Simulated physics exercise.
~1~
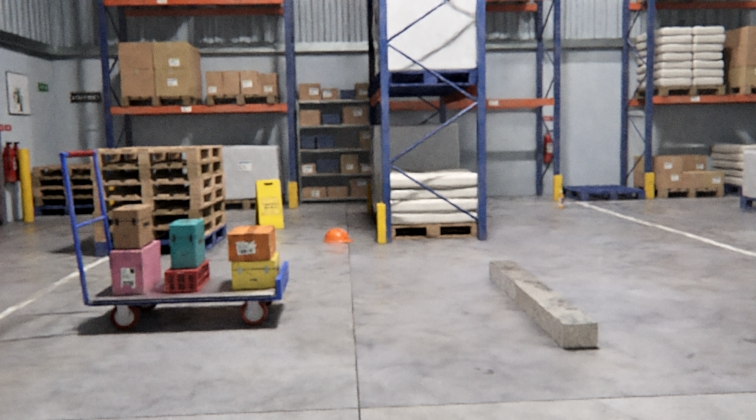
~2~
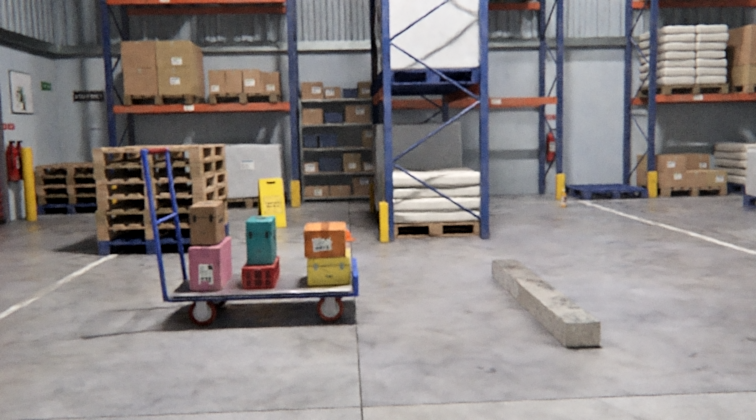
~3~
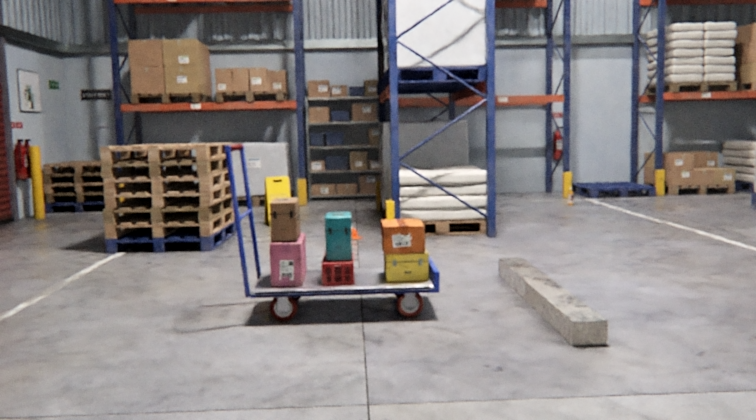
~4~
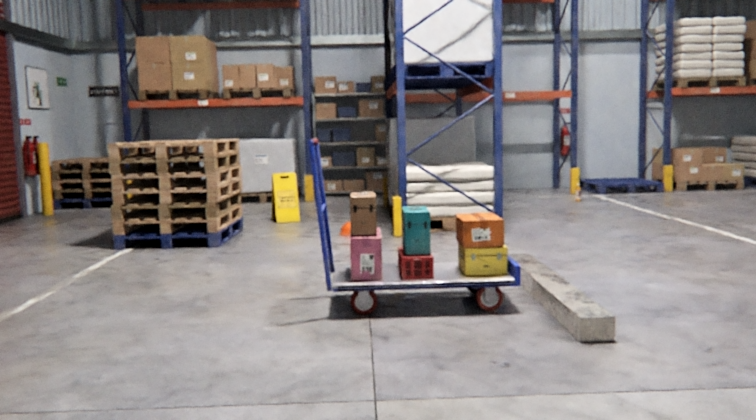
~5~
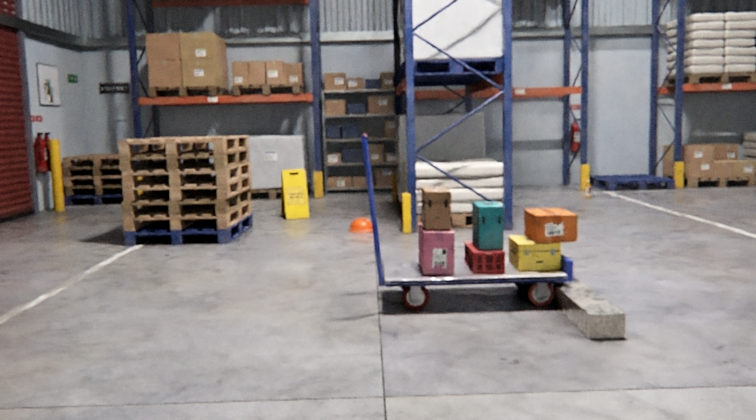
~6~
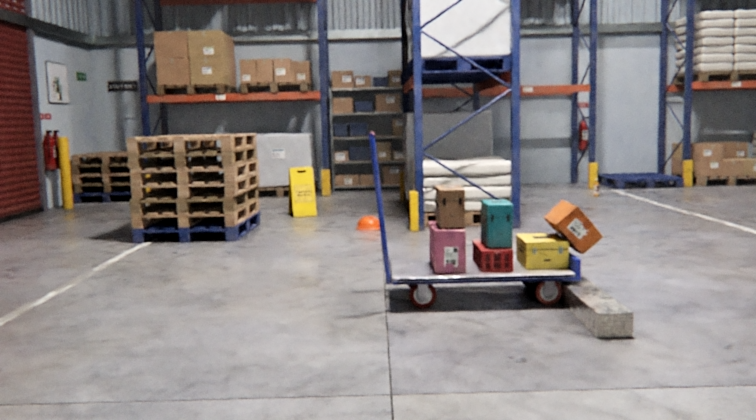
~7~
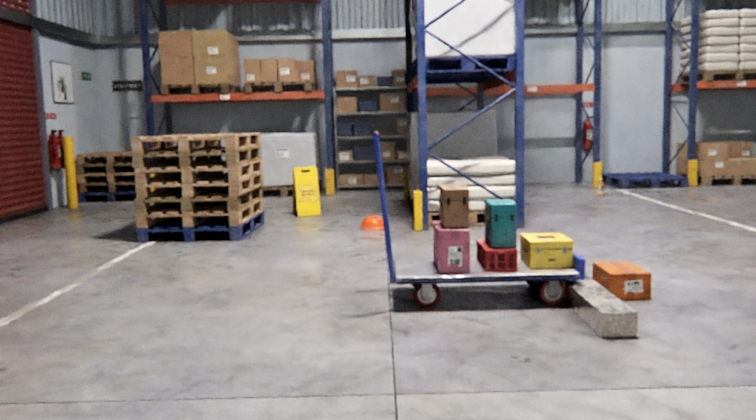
A blue flat cart with a tall push handle rolls rightward across a grey warehouse floor, seen from the side with pallet racks and stacked pallets behind. On its deck, a brown box sits on a pink one at left, a teal box on a red crate in the middle, and an orange box on a yellow one at right. The cart reaches a low concrete kerb and stops short. The orange box slides forward off the yellow one, tips over the front edge and lands upside down beyond the kerb. The other five pieces stay on the deck, still upright.
